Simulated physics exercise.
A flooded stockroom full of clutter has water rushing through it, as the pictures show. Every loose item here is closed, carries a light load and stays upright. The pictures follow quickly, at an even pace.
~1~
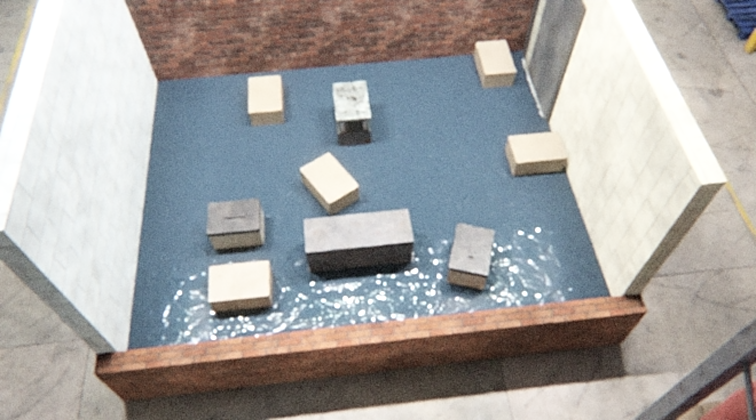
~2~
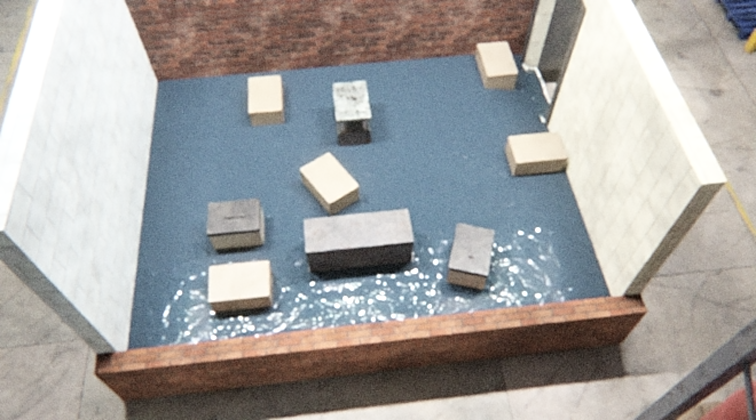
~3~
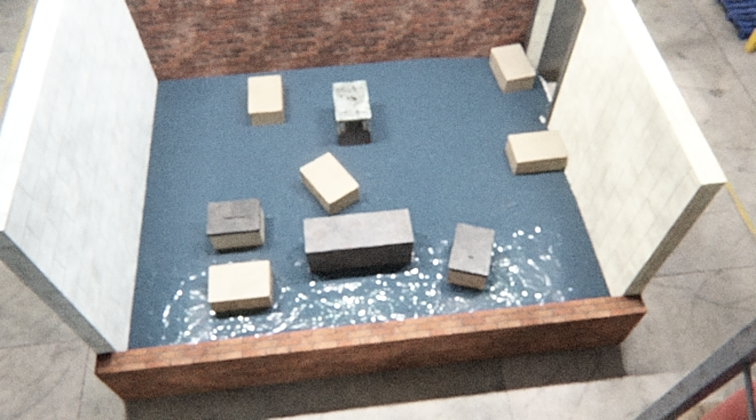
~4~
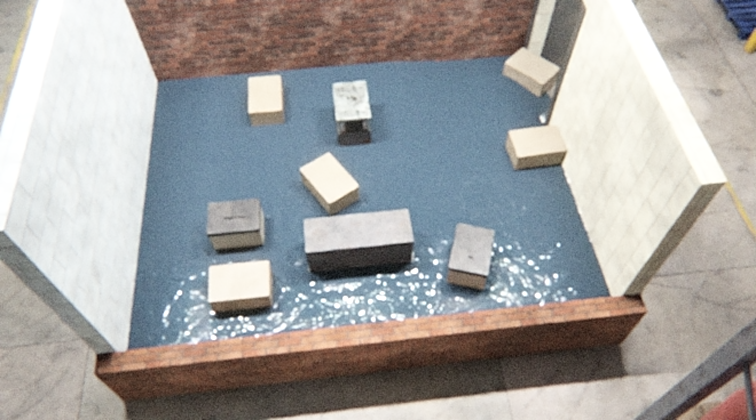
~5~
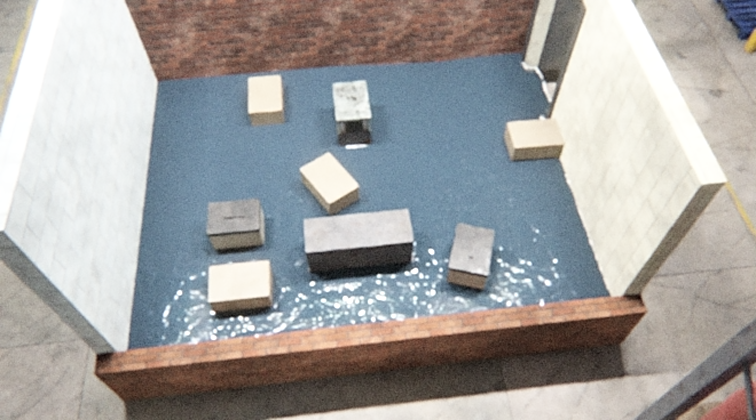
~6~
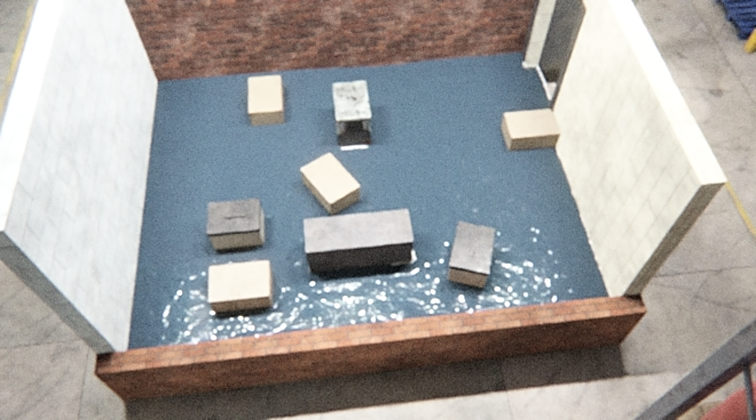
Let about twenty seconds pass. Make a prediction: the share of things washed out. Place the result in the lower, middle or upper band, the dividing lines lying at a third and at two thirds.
Upper band.
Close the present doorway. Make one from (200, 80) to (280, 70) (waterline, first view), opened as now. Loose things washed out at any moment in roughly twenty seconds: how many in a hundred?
Estimate: Near 40 %.
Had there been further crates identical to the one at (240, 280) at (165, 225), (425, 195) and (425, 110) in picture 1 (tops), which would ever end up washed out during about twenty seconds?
Outcomes in turn are not expelled, expelled, expelled.
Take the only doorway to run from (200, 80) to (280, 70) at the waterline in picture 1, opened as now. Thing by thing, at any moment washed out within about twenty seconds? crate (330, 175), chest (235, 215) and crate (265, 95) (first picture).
For the three items in order: Escaped, escaped, escaped.
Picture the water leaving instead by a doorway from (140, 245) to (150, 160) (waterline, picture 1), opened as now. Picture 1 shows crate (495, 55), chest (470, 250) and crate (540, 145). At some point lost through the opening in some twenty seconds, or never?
Outcome by item: Retained / retained / retained.
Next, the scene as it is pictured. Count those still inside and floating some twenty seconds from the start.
Count: 2.
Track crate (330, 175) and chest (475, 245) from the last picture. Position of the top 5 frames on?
My guess: Roughly (367, 170), then roughly (486, 225).
A moment on, 2 of 7 are out; 5 afloat.
Next, 2 of 7 are out; 5 afloat.
Later, 4 of 7 are out; 3 afloat.
In the end, 5 of 7 are out; 2 afloat.
